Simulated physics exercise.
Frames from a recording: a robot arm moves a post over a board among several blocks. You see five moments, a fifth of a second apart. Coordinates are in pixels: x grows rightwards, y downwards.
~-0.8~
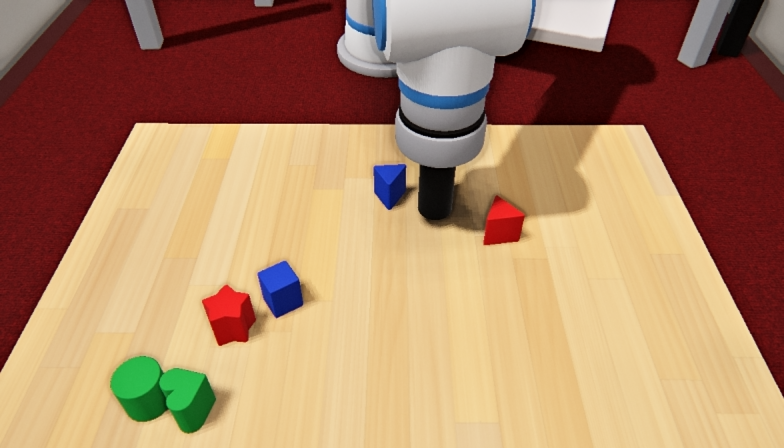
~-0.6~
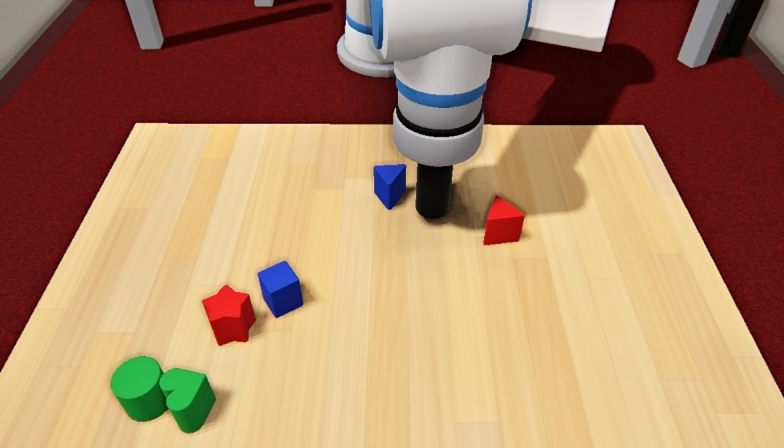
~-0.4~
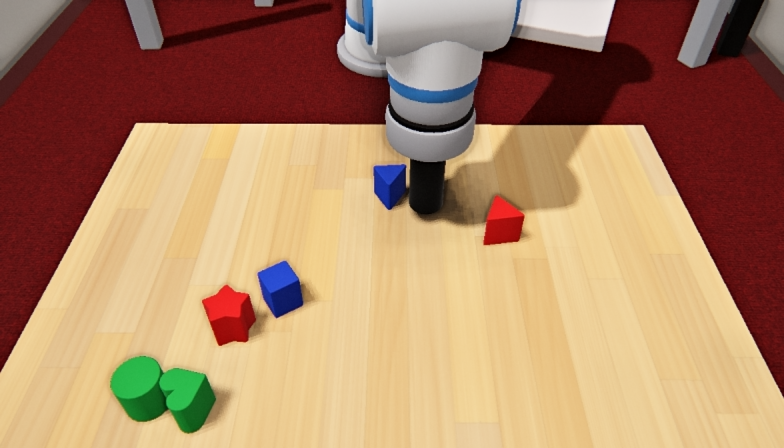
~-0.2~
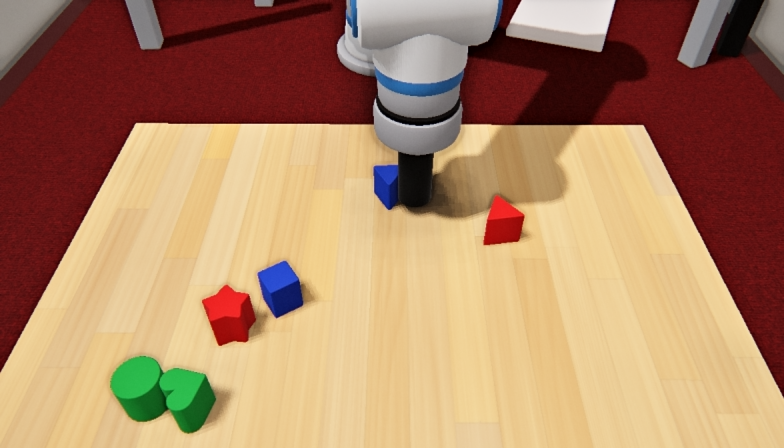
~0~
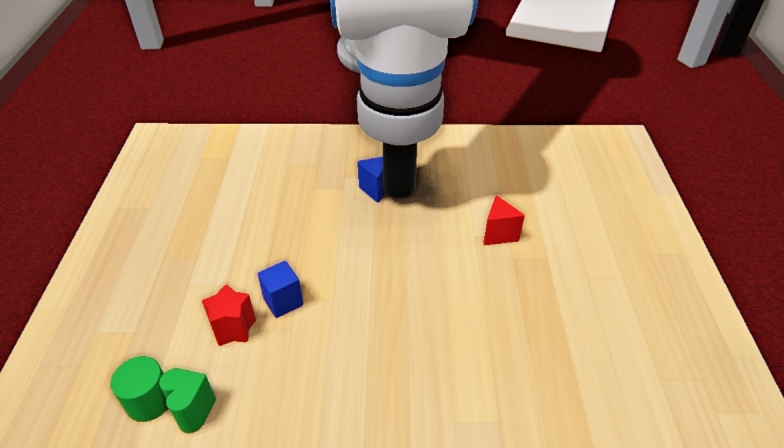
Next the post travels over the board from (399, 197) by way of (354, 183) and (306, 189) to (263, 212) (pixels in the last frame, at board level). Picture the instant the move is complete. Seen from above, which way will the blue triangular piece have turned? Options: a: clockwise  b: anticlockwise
a
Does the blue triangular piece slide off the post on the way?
Yes - that is the case.
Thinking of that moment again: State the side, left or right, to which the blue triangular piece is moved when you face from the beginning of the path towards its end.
That's a shift to the right.
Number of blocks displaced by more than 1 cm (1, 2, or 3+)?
My count: 1.
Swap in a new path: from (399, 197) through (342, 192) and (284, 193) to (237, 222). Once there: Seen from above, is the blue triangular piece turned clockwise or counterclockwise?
From above, the turn goes clockwise.
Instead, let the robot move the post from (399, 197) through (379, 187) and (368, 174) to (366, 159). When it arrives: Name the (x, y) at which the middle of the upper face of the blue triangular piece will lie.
It should be at about (340, 148).
On the path given first. One third of the way, post at (353, 174); blue triangular piece at (329, 149), turned 15° clockwise.
Two thirds of the way, post at (304, 180); blue triangular piece at (304, 144), turned 40° clockwise.
At the end, post at (261, 203); blue triangular piece at (304, 144), turned 40° clockwise.
